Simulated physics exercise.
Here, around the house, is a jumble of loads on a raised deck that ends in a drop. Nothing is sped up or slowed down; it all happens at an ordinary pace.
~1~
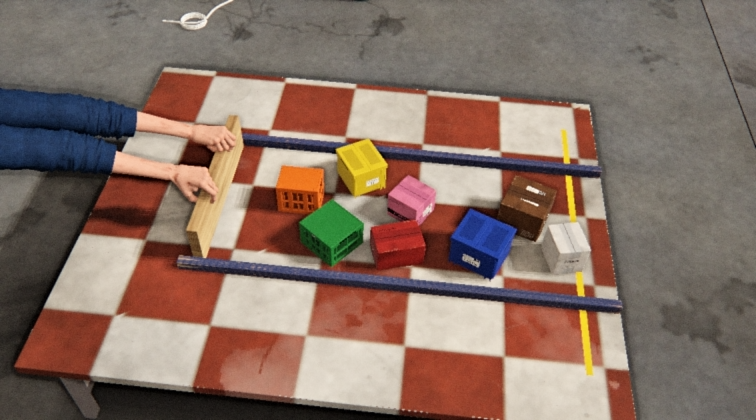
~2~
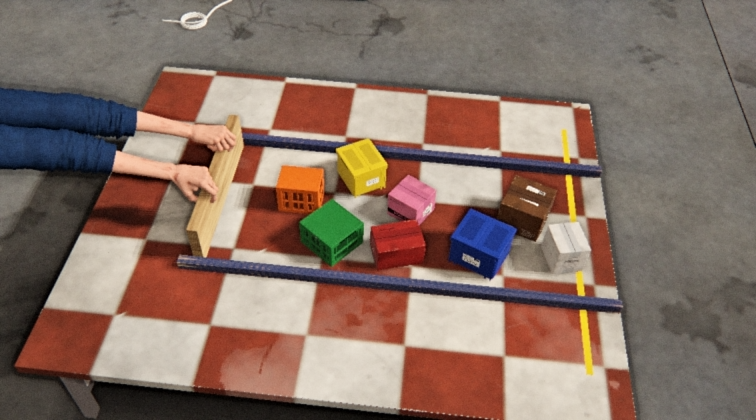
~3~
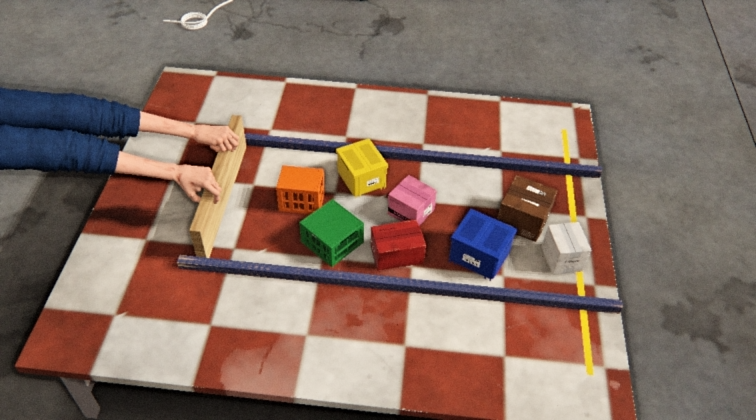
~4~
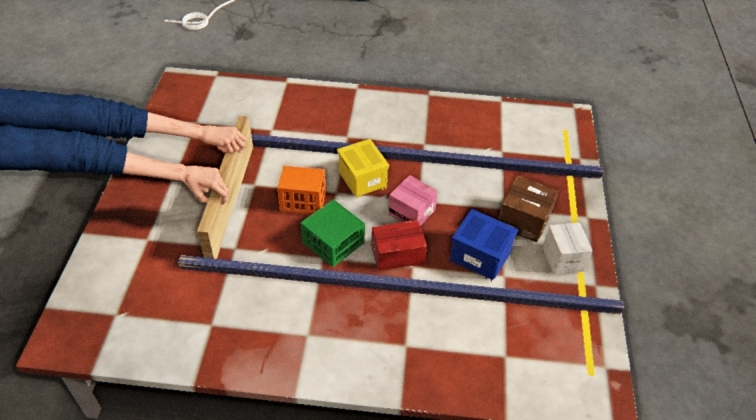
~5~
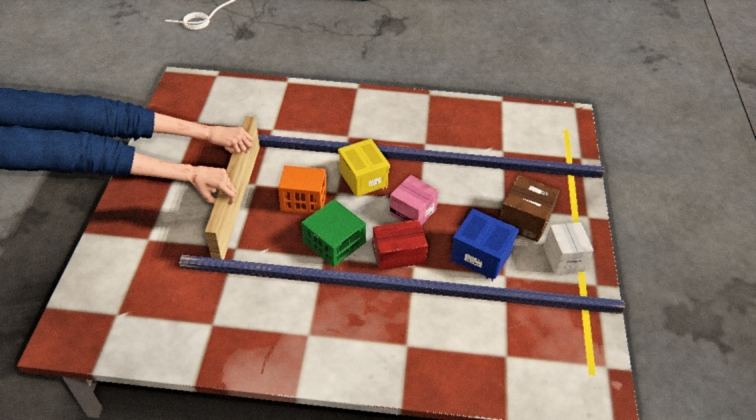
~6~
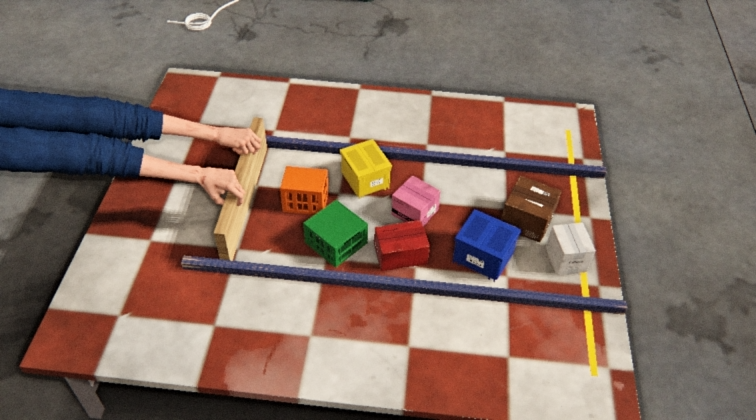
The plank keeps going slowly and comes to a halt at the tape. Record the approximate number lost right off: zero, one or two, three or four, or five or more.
In the end, the drop-off count sits at five or above.
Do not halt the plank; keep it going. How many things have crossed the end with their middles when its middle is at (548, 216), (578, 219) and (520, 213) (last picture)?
In order, that gives 3, then 5, then 3.
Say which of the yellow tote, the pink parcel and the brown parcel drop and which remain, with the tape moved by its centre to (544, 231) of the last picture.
Check: The yellow tote remains in place; the pink parcel remains in place; the brown parcel takes the fall.
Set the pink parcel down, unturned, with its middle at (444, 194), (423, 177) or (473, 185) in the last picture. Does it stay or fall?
In order of the places given, the pink parcel is gone, then is gone, then is gone.
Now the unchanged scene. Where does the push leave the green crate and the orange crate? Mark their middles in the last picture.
You'll see the green crate at (607, 247), with the orange crate at (603, 216).
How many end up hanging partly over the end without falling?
That comes to 3 of them.
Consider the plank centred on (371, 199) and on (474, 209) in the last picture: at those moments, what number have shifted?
The count reaches 6 first and 8 second.
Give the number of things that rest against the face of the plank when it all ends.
That comes to 3.
Soon after, none off yet; white box at rest near (570, 249); brown parcel at rest near (530, 209); blue tote at rest near (485, 246).
After that, none off yet; white box displaced a little near (588, 247); brown parcel displaced a little near (536, 209); blue tote displaced about its own width near (548, 250).
And then, one off so far; white box off the edge near (661, 313); brown parcel displaced well along near (615, 209); blue tote displaced well along near (630, 252).
In the end, the number that fall off is five or more; gone, red parcel, pink parcel, blue tote, brown parcel and white box.
